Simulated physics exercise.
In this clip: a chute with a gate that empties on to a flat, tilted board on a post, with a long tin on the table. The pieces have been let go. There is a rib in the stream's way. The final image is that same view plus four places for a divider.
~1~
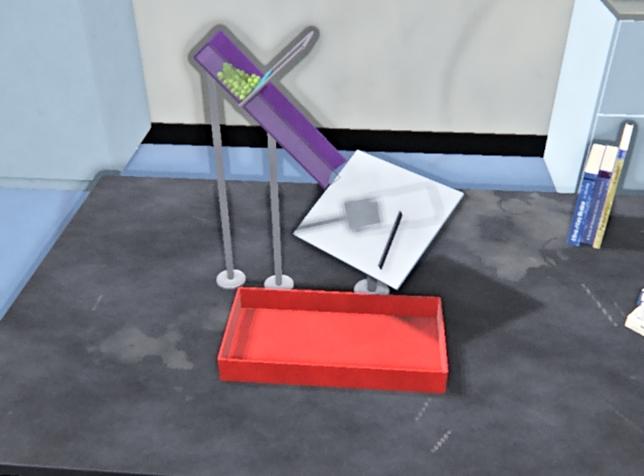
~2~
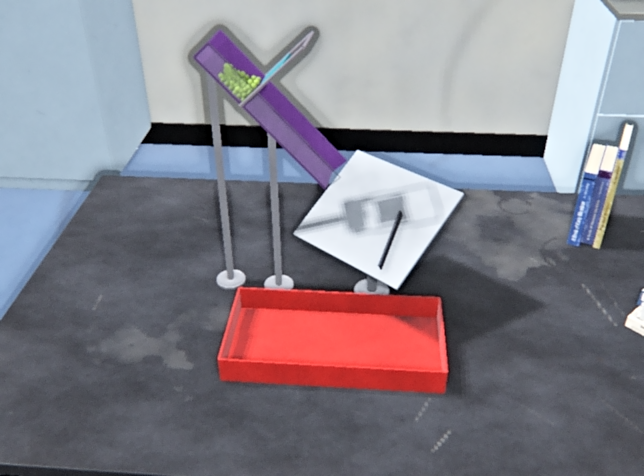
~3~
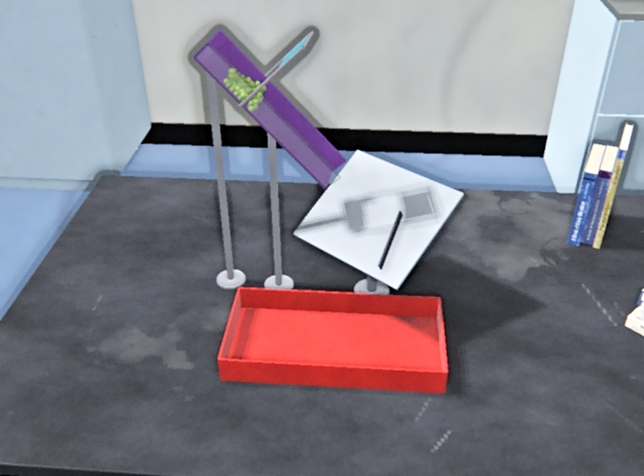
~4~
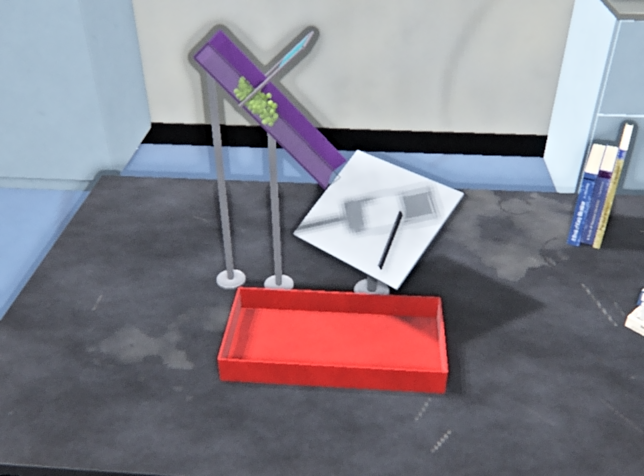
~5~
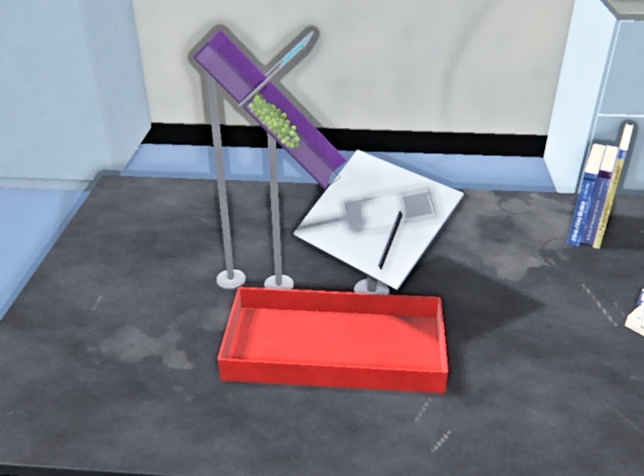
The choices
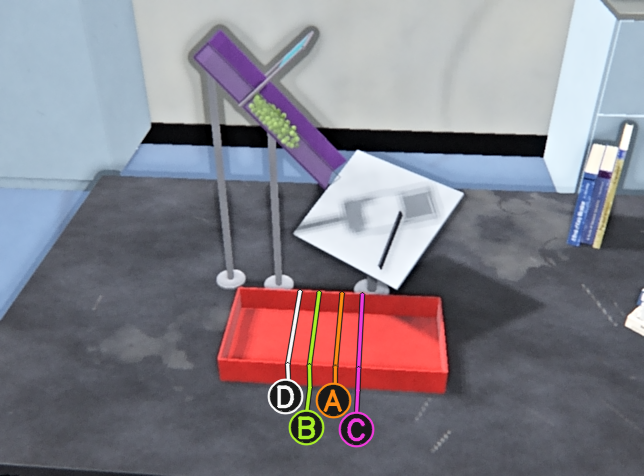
A purple chute stood on thin posts above a tilted white board and a red tin; its gate slid open, and a clump of green peas slid partway down the chute.
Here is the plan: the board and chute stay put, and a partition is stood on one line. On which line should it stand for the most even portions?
Use line A.
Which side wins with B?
More lands on the right.
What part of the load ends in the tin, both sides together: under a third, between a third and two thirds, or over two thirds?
Over two thirds.
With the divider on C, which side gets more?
Left.
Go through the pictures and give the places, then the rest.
Load behind the gate (240, 82), dried peas; lip of the chute (329, 181), sloping fairly steeply, in the first picture.
Middle of the board (375, 214), tilted fairly steeply; middle of its low edge (342, 260); of its high edge (408, 171), in the second picture.
Front corners of the tin (219, 359) and (447, 372), empty; front of the load (255, 107), in the third picture.
Middle of the load (260, 102); its front (271, 124), roughly a quarter of the way to the lip; rib from (400, 211) to (379, 266), in the fourth picture.
Middle of the load (277, 120); its front (297, 146), roughly half of the way to the lip, in the fifth picture.
On the marked copy, line A crosses the front rim at (335, 366); line B crosses the front rim at (309, 364); line C crosses the front rim at (358, 367); line D crosses the front rim at (287, 363).
With A, of what is caught, roughly half on the left of the divider, roughly half on the right.
With B, of what is caught, about a tenth on the left of the divider, the larger part on the right.
With C, of what is caught, the larger part on the left of the divider, about a tenth on the right.
With D, of what is caught, about a tenth on the left of the divider, almost all on the right.
